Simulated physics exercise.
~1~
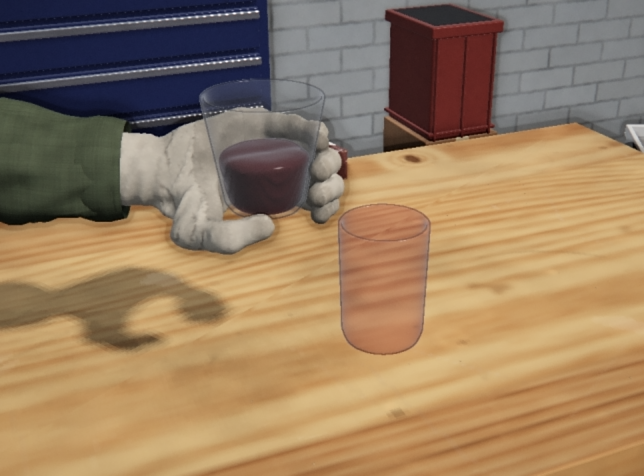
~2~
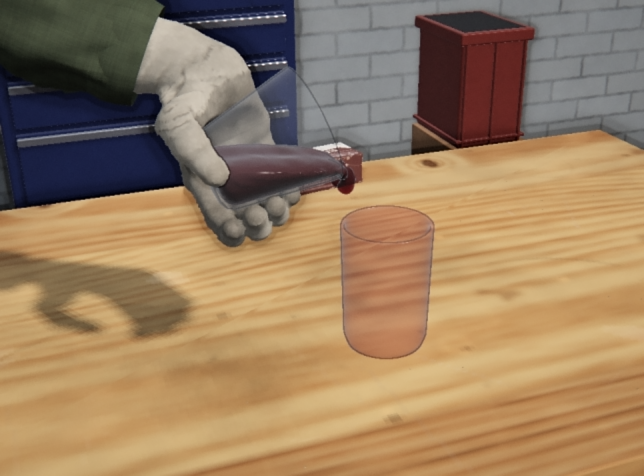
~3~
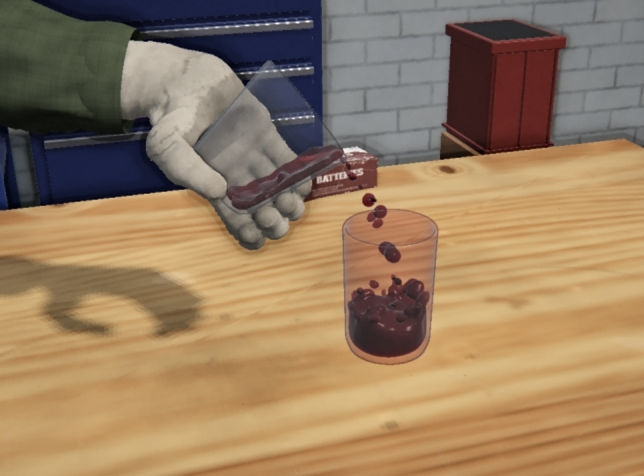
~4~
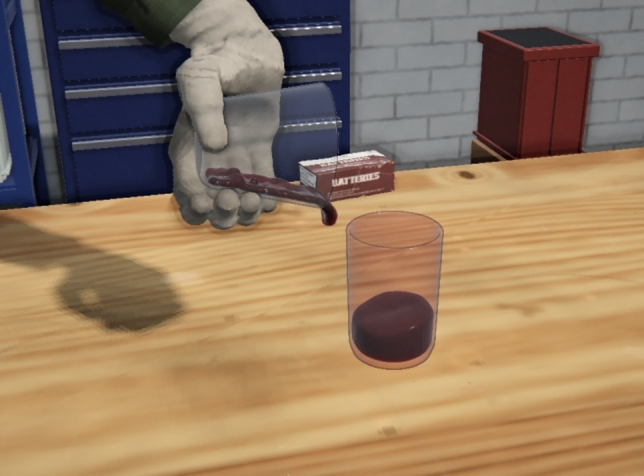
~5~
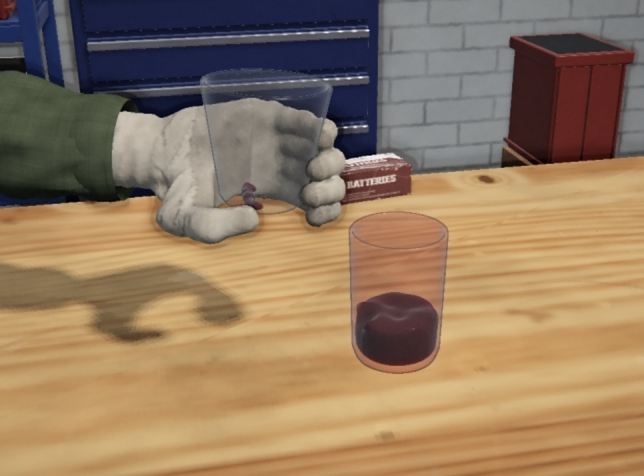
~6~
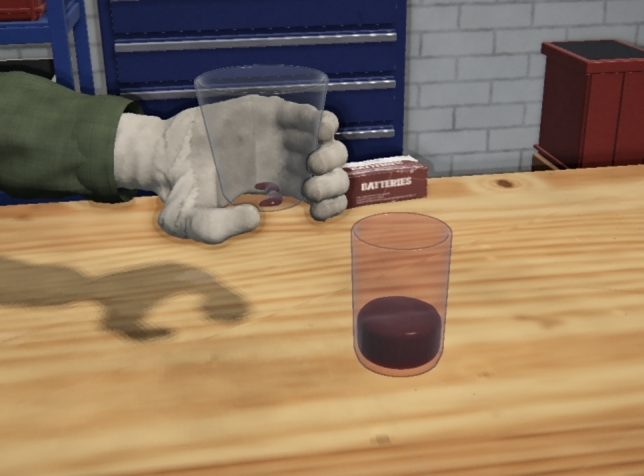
To begin with, a gloved hand in a green sleeve holds a clear tumbler of dark red wine beside an empty, pinkish drinking glass on a wooden table. The hand tips the tumbler to the right, and wine runs towards its rim. Dark drops fall into the glass and gather at the bottom. The hand then tilts the tumbler again, with a little wine still trailing to its lip. Finally, it turns the tumbler upright, leaving a small remnant inside, while the wine settles in the lower part of the glass.
